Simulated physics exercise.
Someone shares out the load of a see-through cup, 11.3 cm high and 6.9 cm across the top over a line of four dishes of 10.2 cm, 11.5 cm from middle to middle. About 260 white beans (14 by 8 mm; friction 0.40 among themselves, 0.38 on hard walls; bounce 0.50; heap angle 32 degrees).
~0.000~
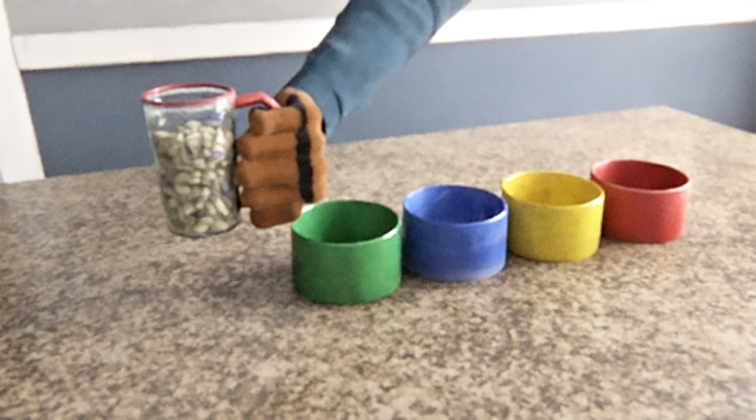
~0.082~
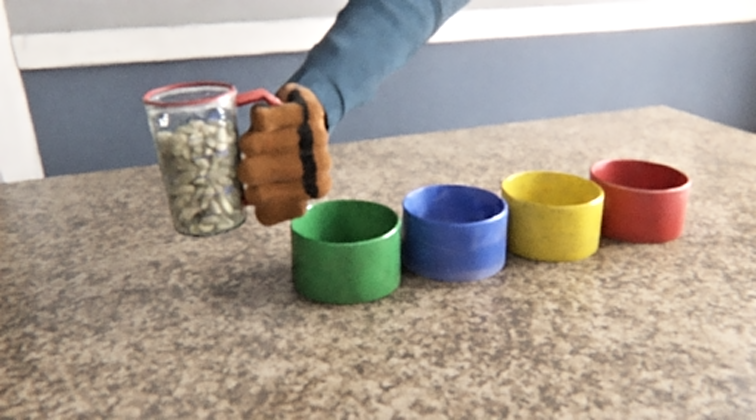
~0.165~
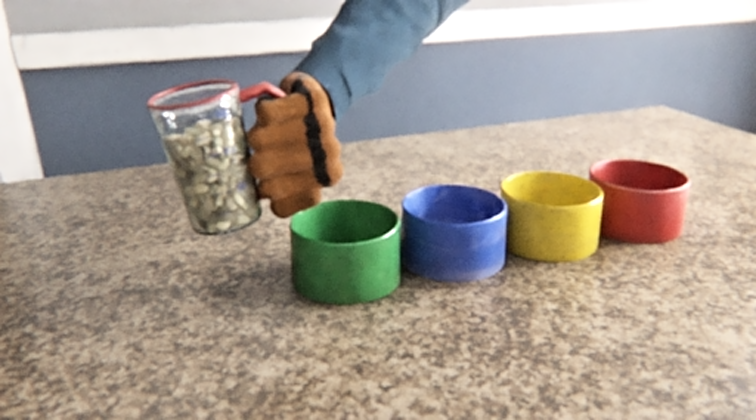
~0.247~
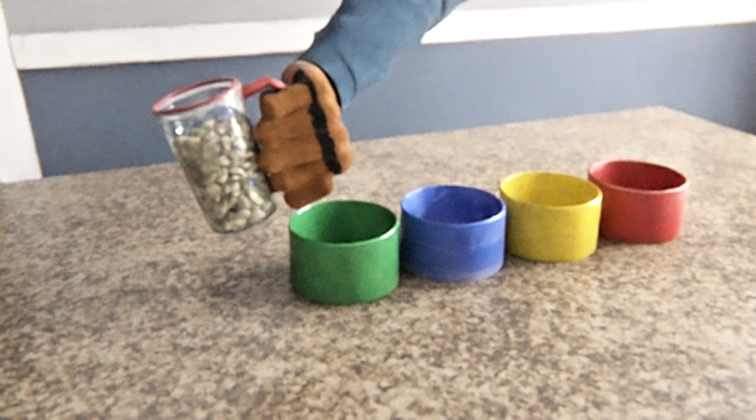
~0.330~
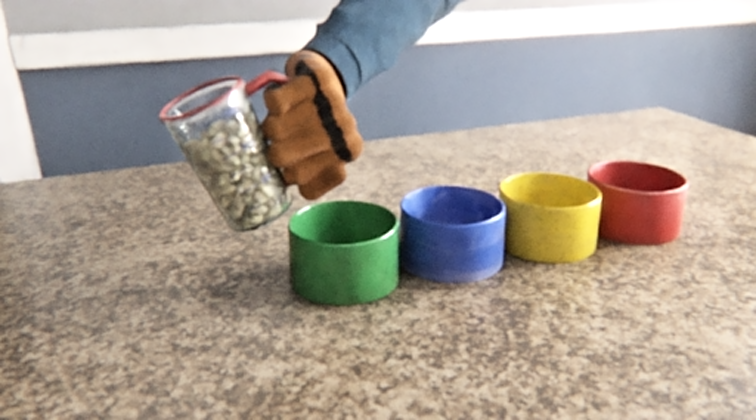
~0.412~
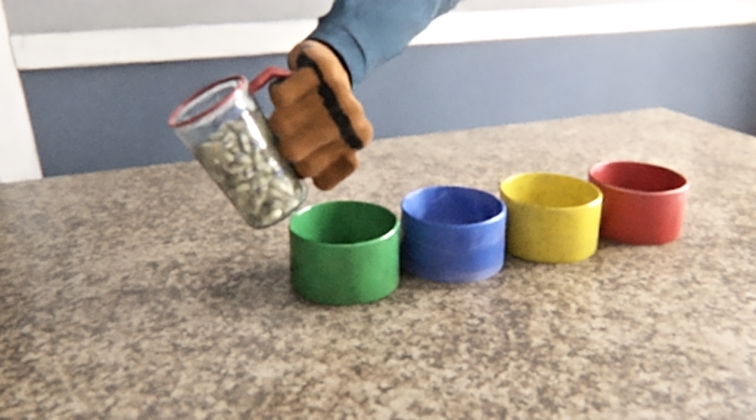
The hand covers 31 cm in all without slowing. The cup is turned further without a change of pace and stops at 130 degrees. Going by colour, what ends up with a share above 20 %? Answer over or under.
Red: Under, blue: Under, green: Over, yellow: Under, counter: Under.
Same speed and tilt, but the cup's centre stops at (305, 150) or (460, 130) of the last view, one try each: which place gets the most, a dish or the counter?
The winner: Counter, then green.
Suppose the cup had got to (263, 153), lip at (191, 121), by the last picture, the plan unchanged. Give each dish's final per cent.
Red 0; blue 80; green 10; yellow 0.
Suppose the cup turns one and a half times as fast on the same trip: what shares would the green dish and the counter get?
In that case green 60, counter 40.
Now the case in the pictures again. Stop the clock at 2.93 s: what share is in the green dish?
Near 100 per cent so far.
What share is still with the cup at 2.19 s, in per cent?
Roughly 0 per cent.
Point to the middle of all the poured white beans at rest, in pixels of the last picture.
Around (350, 253).
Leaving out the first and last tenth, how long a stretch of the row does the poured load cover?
Roughly 6 cm.
After 1.48 s, tilt 110 degrees; cup holds 95 %, green 5 %.
After 2.19 s, tilt 130 degrees; cup holds 0 %, green 100 %.
After 2.93 s, tilt 130 degrees; cup holds 0 %, green 100 %.
At rest (3.2 s), red 0 %, blue 0 %, green 100 %, yellow 0 %, counter 0 %.
